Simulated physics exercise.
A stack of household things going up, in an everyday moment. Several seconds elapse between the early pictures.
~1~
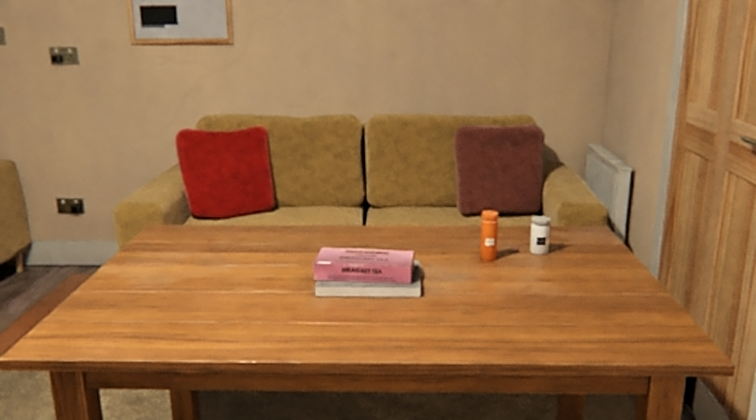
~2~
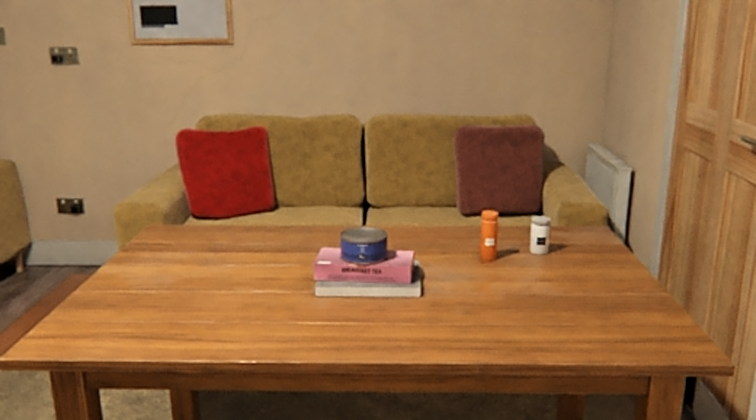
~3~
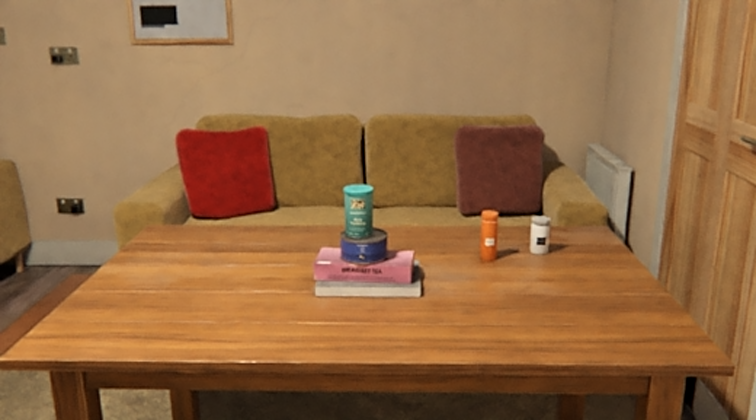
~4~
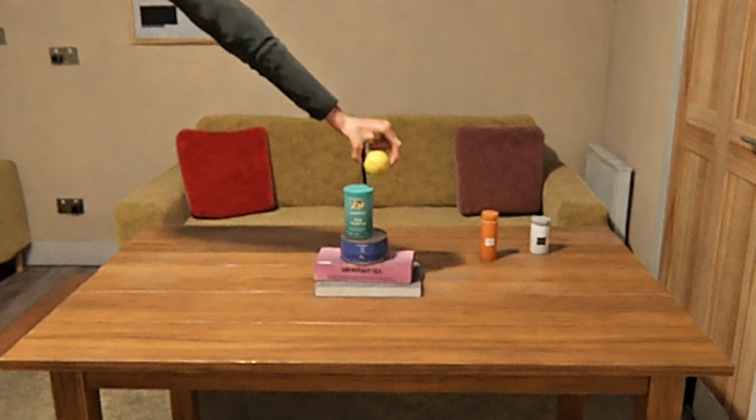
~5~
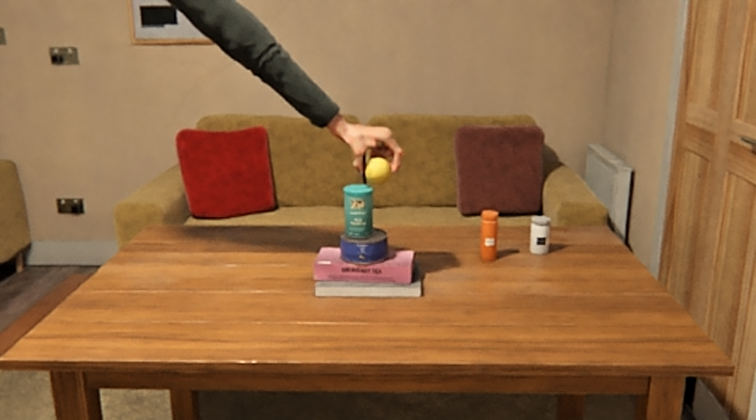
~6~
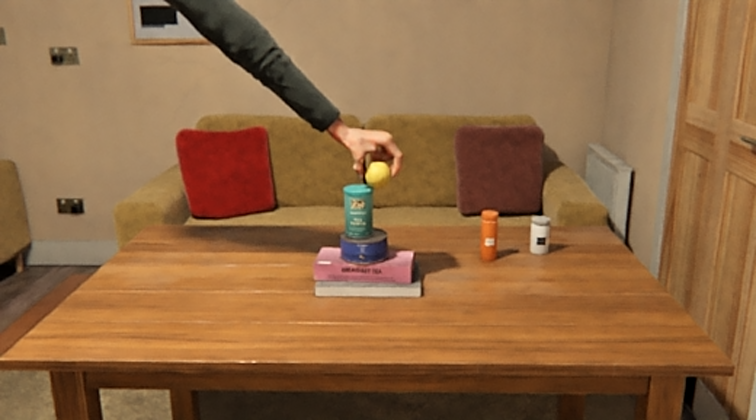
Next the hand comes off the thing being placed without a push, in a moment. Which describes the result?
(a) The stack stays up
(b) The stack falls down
The stack falls down.
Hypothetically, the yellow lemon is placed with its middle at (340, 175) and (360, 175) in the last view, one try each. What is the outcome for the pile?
It caves in in the first case and survives in the second case.
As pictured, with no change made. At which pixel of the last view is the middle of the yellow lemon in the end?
The object winds up at approximately (455, 273).
Then, 0.30 s on from there, yellow lemon now fallen.
Then, 0.40 s on from there, things are still on the move.
Then, 0.50 s on from there, as before.
In the end, fallen, yellow lemon; the other 6 unmoved. At the end, from the last picture's camera, yellow lemon near (455, 273). The pile comes apart.
